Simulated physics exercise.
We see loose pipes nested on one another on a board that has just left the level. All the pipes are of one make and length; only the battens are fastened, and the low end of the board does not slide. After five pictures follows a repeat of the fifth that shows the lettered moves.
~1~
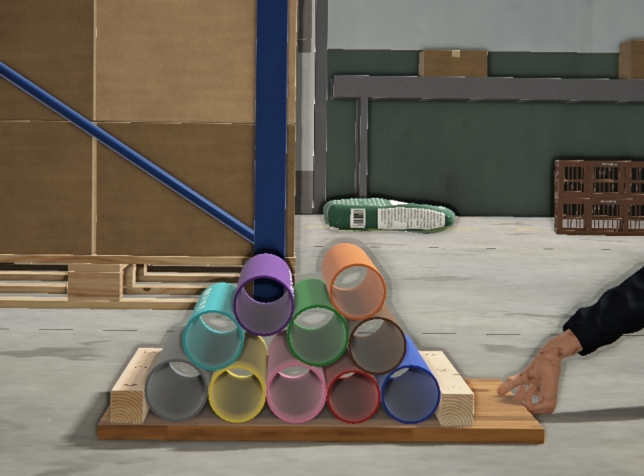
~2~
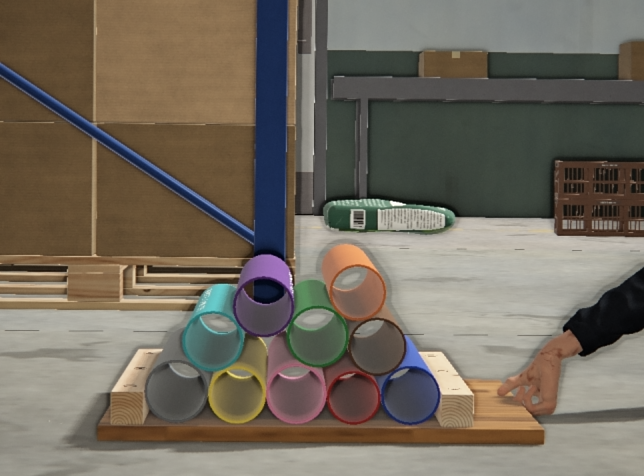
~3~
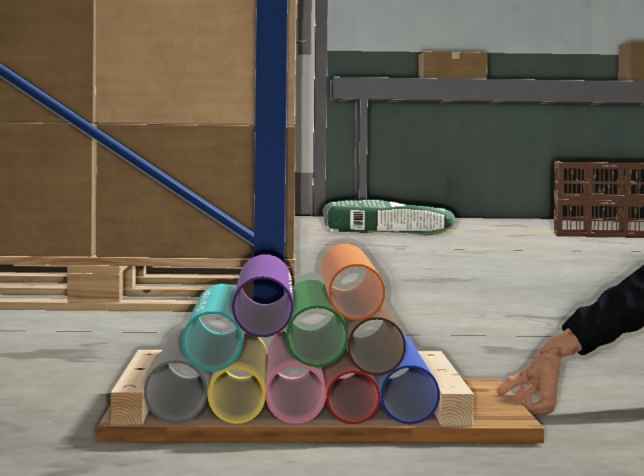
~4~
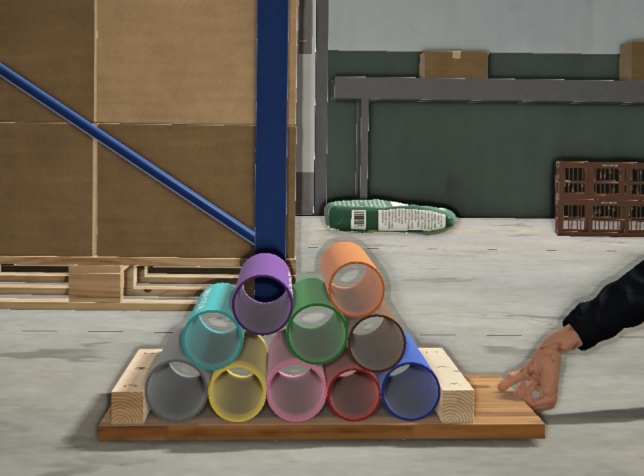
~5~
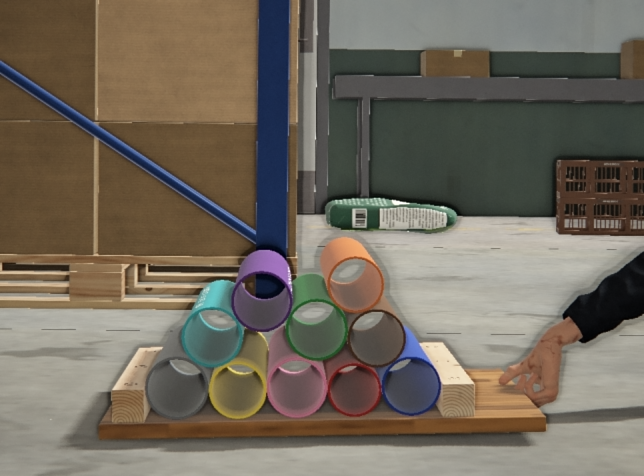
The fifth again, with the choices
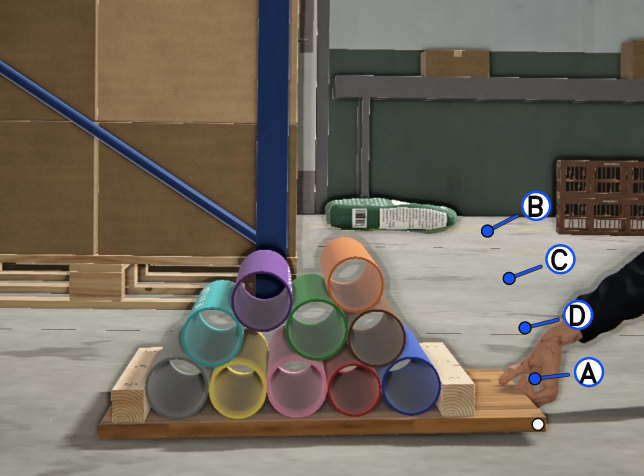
Stacked coloured pipes resting almost motionless between wooden blocks on a board, a hand at its right end raising it very slightly.
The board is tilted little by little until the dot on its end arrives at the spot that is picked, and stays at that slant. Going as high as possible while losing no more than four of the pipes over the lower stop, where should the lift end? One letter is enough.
At most to C.
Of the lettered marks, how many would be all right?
Three of the four.
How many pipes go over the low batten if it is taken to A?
At A the number is none.
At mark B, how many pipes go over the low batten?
It comes to five.
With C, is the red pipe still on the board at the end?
Yes.
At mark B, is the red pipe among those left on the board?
Yes.
On the marked copy, A at (535, 379); B at (488, 231); C at (509, 278); D at (525, 328); the white dot at (538, 424).
Taking C. A third of the way, board at 15°.
Two thirds of the way, board at 21°.
When it is over, board at 21°, none over the low batten.
As for the rest, A none over the low batten; B five over the low batten; D none over the low batten.
